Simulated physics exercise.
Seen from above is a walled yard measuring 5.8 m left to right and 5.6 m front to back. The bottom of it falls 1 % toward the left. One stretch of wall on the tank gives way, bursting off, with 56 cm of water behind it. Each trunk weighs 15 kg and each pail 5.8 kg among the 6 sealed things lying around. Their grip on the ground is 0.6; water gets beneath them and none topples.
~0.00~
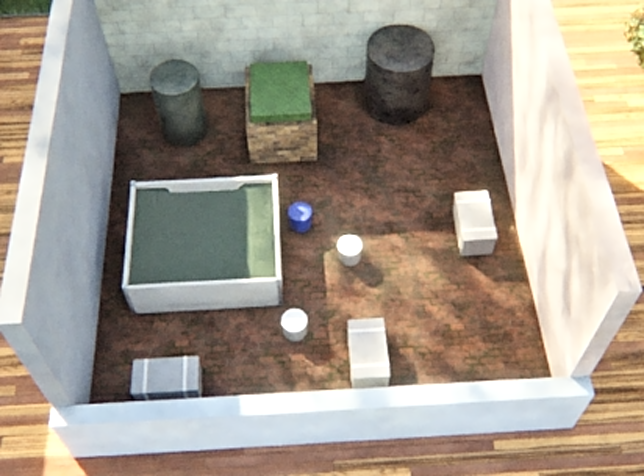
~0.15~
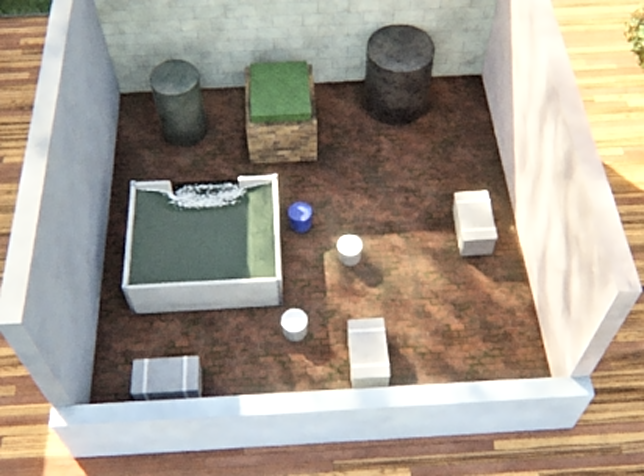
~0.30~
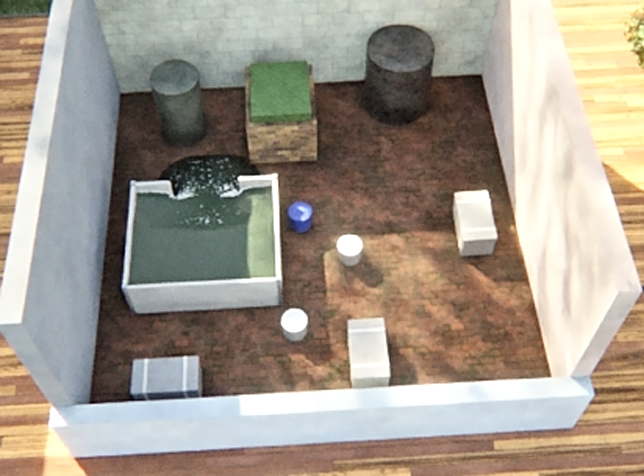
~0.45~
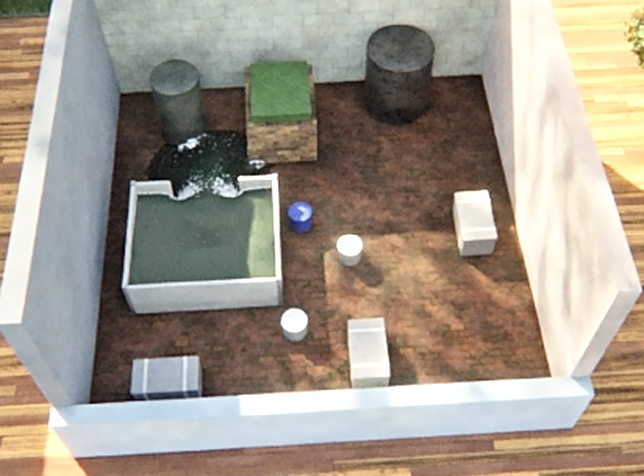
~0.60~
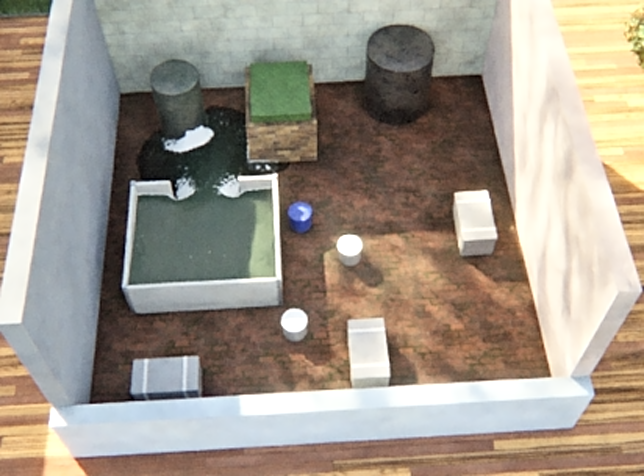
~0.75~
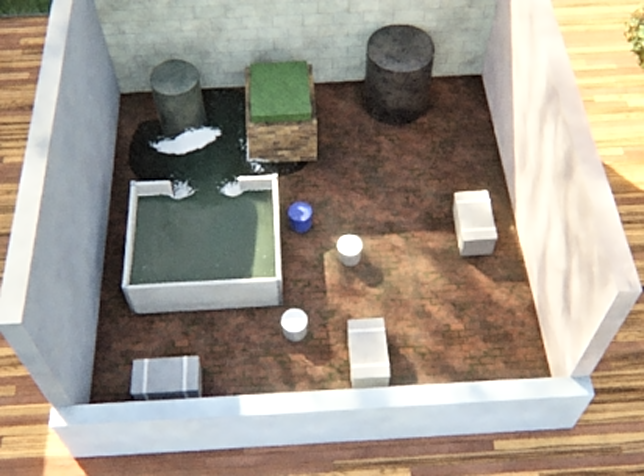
In a walled yard, water bursts through the tank's back wall and spreads around the dark green drum.
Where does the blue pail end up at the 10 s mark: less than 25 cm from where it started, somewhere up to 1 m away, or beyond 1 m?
Less than 25 cm from its start.
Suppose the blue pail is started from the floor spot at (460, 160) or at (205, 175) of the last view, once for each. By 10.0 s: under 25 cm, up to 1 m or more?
Try one, it keeps its spot; try two, it is swept a long way.
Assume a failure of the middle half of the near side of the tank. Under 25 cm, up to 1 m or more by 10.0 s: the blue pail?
Well, the blue pail keeps its spot.
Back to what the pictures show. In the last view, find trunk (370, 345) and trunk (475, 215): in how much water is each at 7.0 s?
Some 5 cm at the first, some 3 cm at the second.
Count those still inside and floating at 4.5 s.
I'd say 0 of them.
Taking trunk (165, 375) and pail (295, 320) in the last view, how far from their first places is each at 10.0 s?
60 cm and 0 cm, respectively.
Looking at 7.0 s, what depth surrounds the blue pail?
Somewhere close to 3 cm.
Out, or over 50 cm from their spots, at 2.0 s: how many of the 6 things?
The number I get is 0.
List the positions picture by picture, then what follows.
In the first frame, the blue pail at (300, 212) rests on the ground; 3.2 m2 under water; 0 of 6 have shifted.
In the second frame, the blue pail at (300, 212) rests on the ground; water covers 3.7 m2; 0 of 6 have shifted.
In the third frame, the blue pail at (300, 212), on the bottom; water covers 4.3 m2; 0 of 6 have shifted.
In the fourth frame, the blue pail at (300, 212), on the bottom; 5.0 m2 under water; 0 of 6 have shifted.
In the fifth frame, the blue pail at (300, 212), on the bottom; 5.5 m2 under water; 0 of 6 have shifted.
In the sixth frame, the blue pail at (300, 212), on the bottom; water covers 6.1 m2; 0 of 6 have shifted.
After 2.0 s the blue pail is near (300, 212), 0.0 m from its start, aground; 0 afloat.
After 4.5 s the blue pail is near (300, 212), 0.0 m from its start, aground; 0 afloat.
After 7.0 s the blue pail is near (300, 212), 0.0 m from its start, aground; 0 afloat.
After 10.0 s the blue pail is near (300, 212), 0.0 m from its start, aground; 2 afloat.
